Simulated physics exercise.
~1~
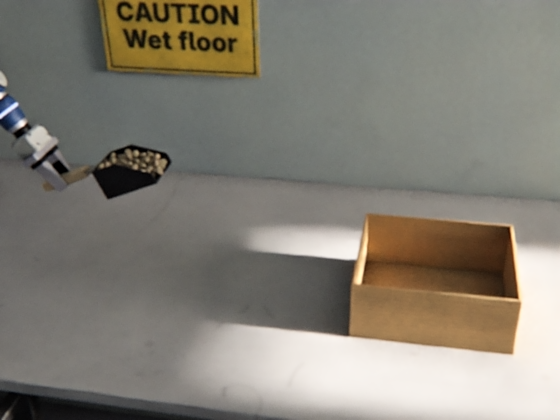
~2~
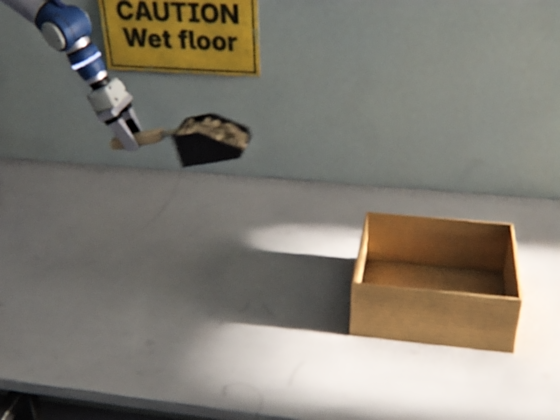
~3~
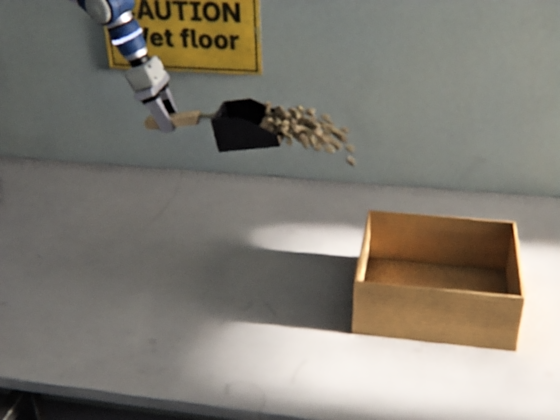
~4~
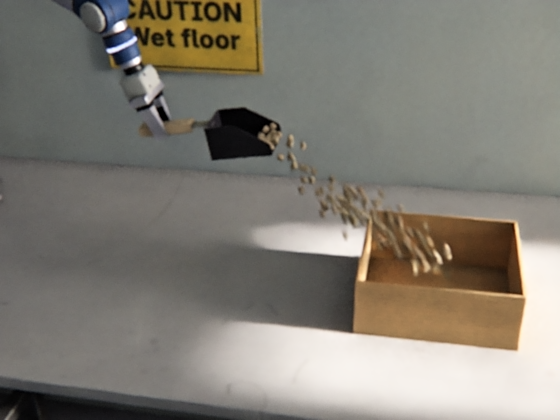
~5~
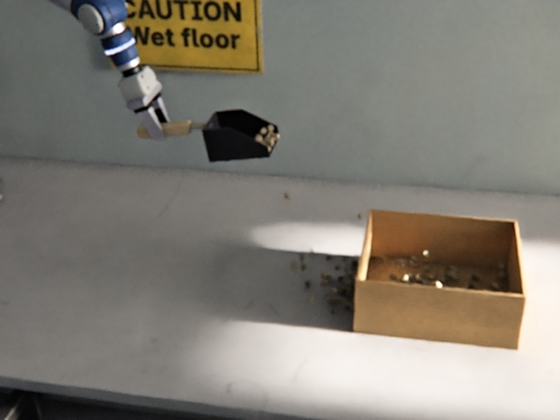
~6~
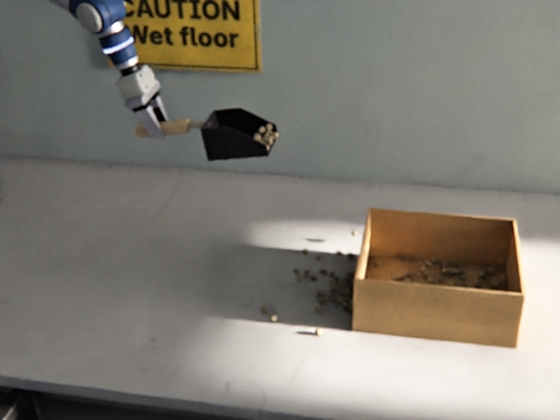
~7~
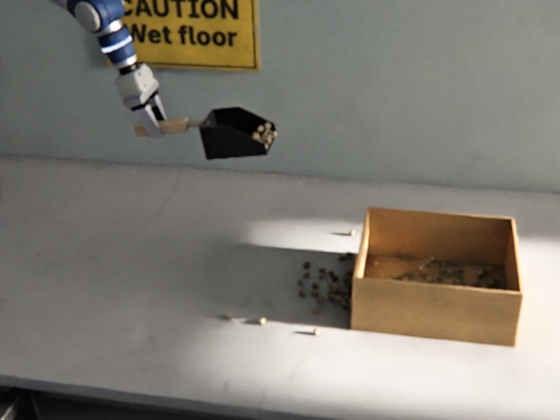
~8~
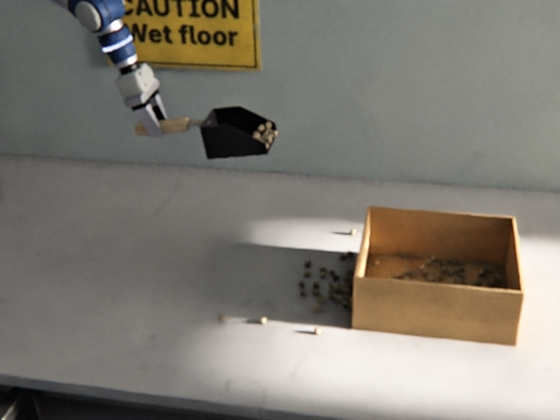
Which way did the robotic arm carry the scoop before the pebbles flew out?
The arm carried the scoop toward the right, in the direction of the wooden box.
A blue and white robotic arm swung a black scoop of small pebbles up and to the right, then stopped short, flinging most of them toward a wooden box. Many landed inside, others scattered on the table beside it, and a few stayed in the scoop.
